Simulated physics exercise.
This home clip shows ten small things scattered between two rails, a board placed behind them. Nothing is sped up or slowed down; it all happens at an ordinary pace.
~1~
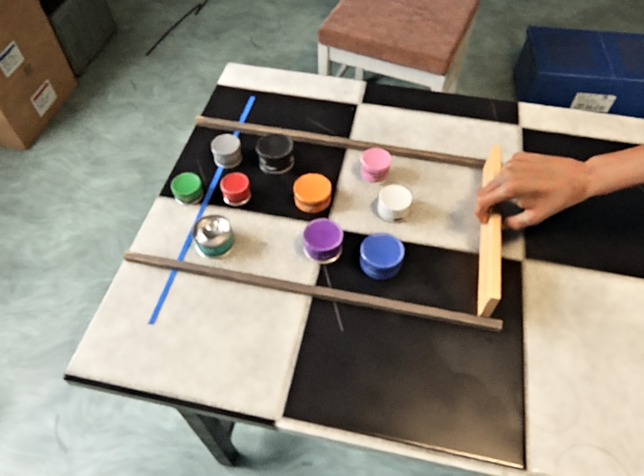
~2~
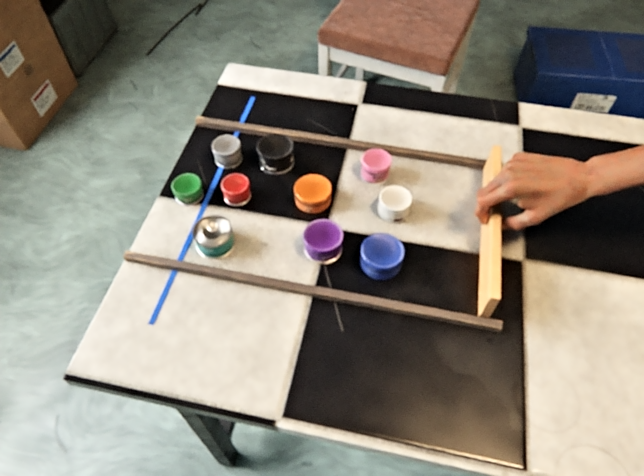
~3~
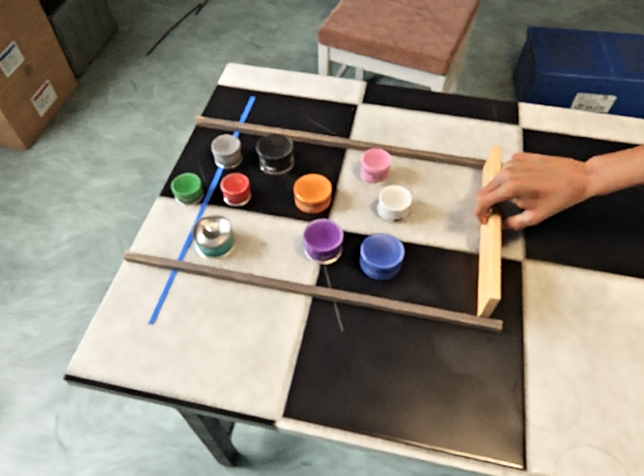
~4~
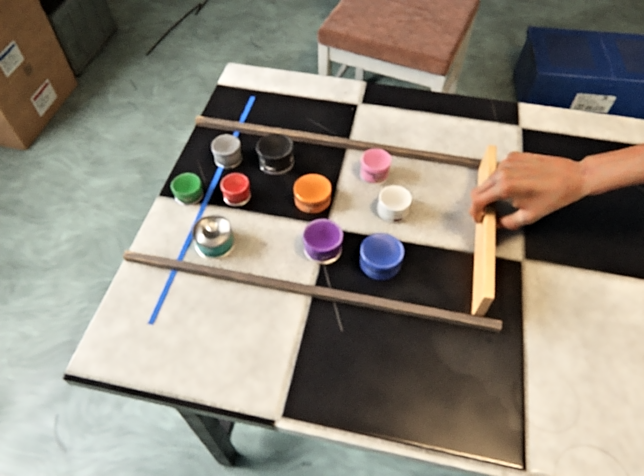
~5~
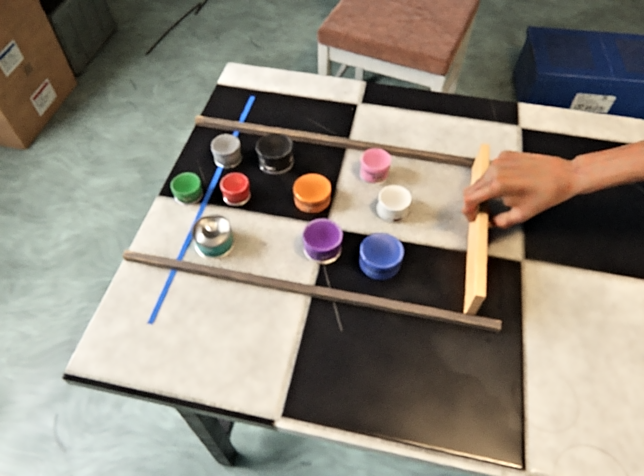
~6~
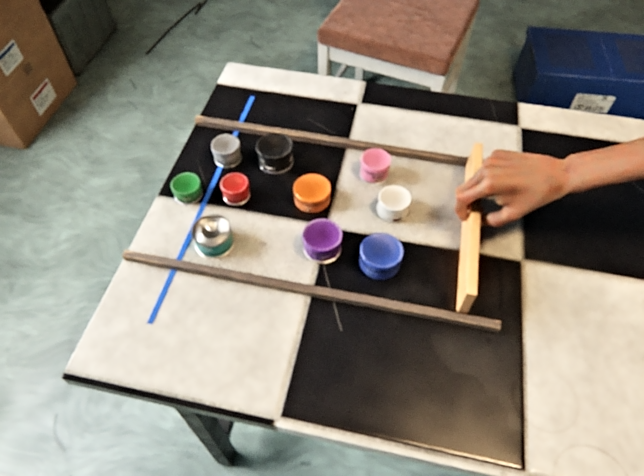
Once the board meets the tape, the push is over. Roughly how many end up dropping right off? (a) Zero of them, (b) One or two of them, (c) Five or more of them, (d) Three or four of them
(d) Three or four of them.
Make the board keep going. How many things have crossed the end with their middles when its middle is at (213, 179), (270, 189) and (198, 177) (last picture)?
3, 0, 6.
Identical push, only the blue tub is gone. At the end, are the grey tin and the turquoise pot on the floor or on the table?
So the grey tin goes off the edge and the turquoise pot is still there.
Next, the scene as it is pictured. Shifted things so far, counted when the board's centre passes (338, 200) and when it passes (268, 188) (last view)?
First 5, then 10.
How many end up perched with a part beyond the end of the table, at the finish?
That adds up to 3.
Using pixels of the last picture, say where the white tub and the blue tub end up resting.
The white tub at (203, 165), the blue tub at (174, 215).
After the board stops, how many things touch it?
It adds up to 3.
Early on, none off yet; green tin at rest near (187, 189); grey tin at rest near (227, 151); turquoise pot at rest near (213, 236).
A while later, none off yet; green tin moving near (181, 189); grey tin moving near (220, 151); turquoise pot at rest near (208, 237).
Finally, the number that fall off is three or four; lost, red pot, grey tin and green tin.
